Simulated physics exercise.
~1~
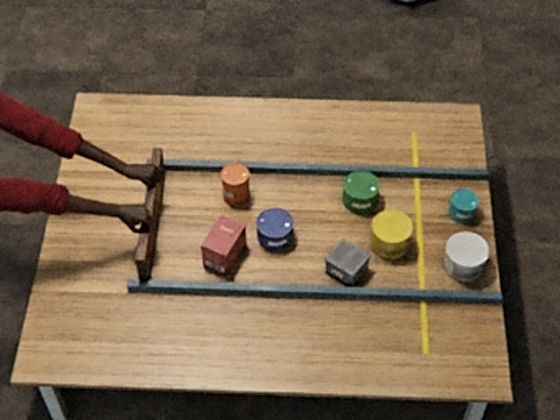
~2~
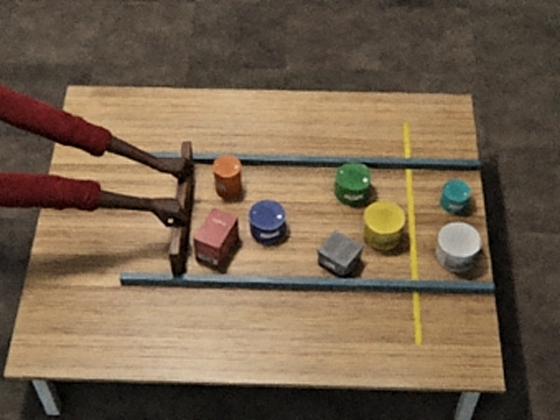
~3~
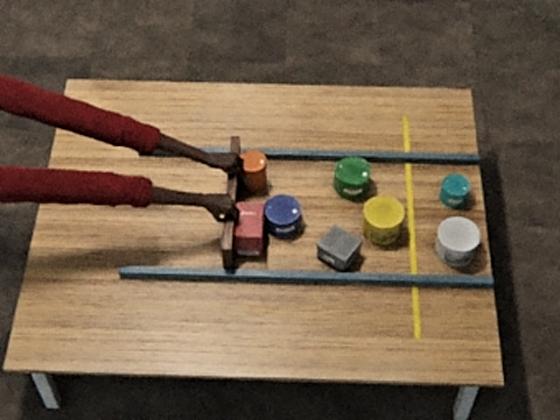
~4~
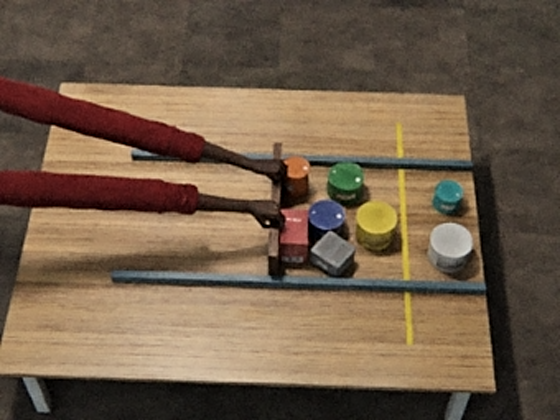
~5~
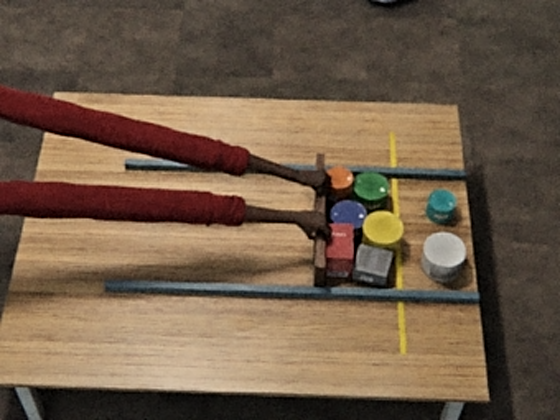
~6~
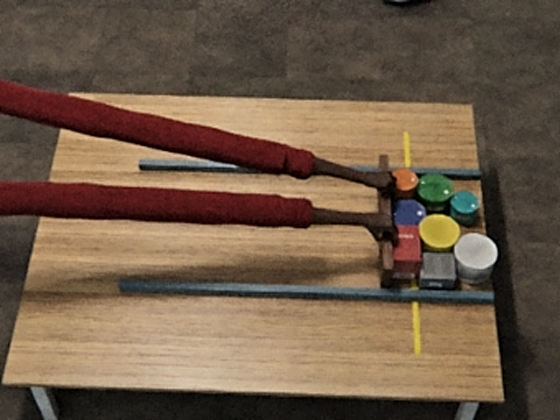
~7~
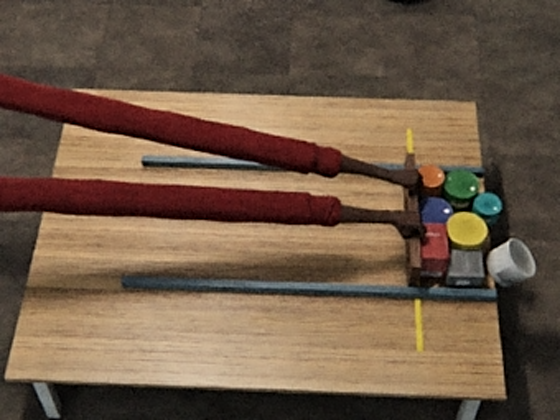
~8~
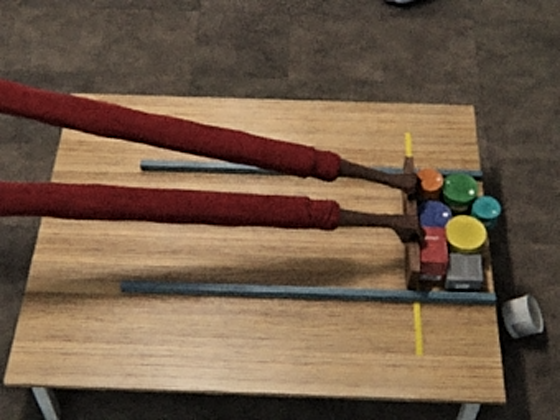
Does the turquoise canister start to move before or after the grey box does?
The turquoise canister starts to move after the grey box. The grey box is already being pushed along to the right while the turquoise canister still stands in its place near the right edge.
